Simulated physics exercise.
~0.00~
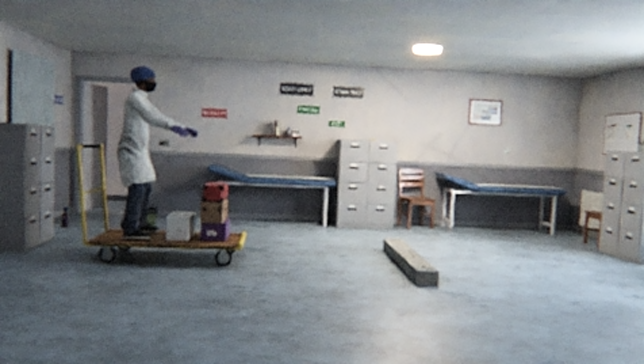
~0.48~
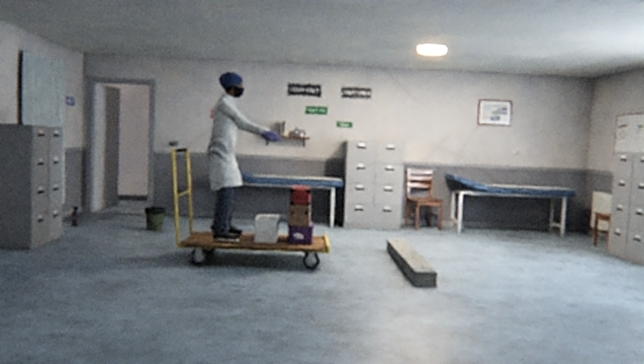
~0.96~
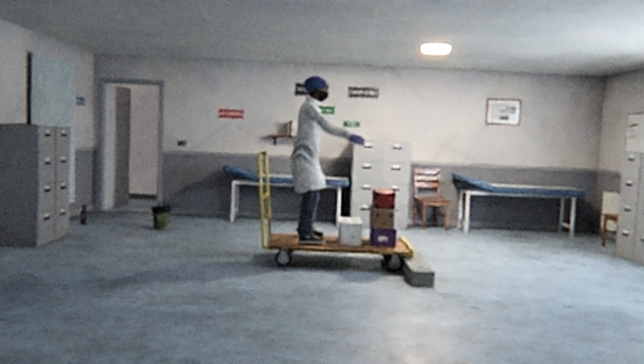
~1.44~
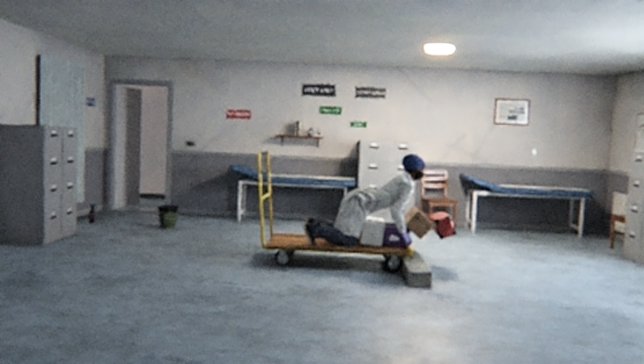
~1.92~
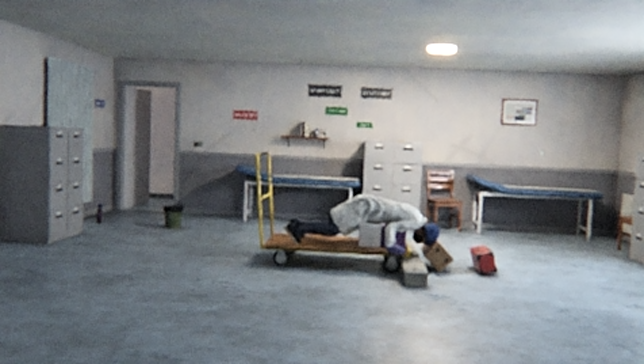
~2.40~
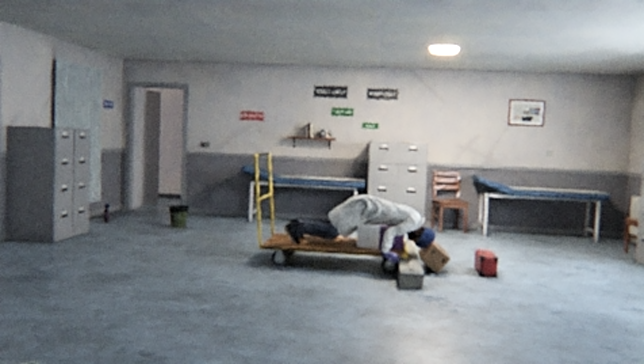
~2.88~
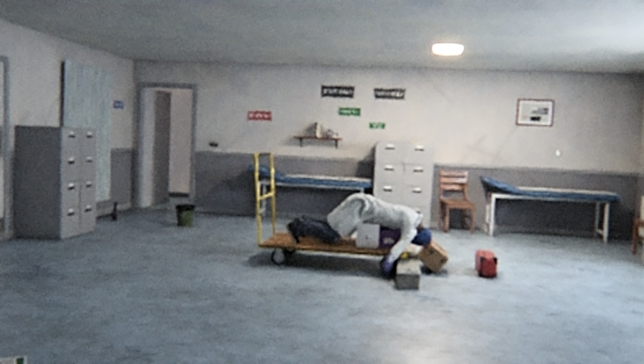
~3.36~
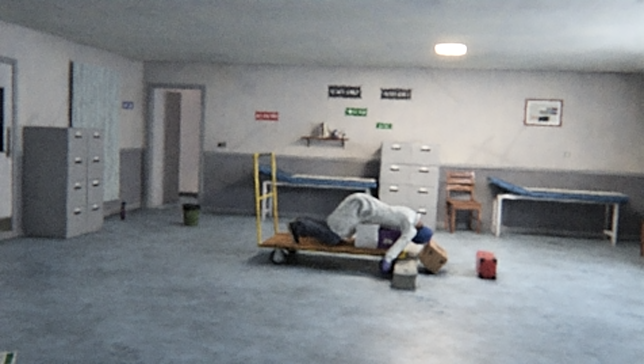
To begin with, a person in a white coat and blue cap stands on a flatbed trolley rolling right across a clinic-like room, behind a white box, a purple one, and a brown and a red one stacked up. The trolley reaches a low grey block on the floor and stops dead. The rider pitches forward onto the load, as the red and brown boxes tumble off the front. The red one lands farther right, the brown one beside the block. Finally, the rider lies slumped face down over the white and purple boxes, head and arms hanging over the front edge.
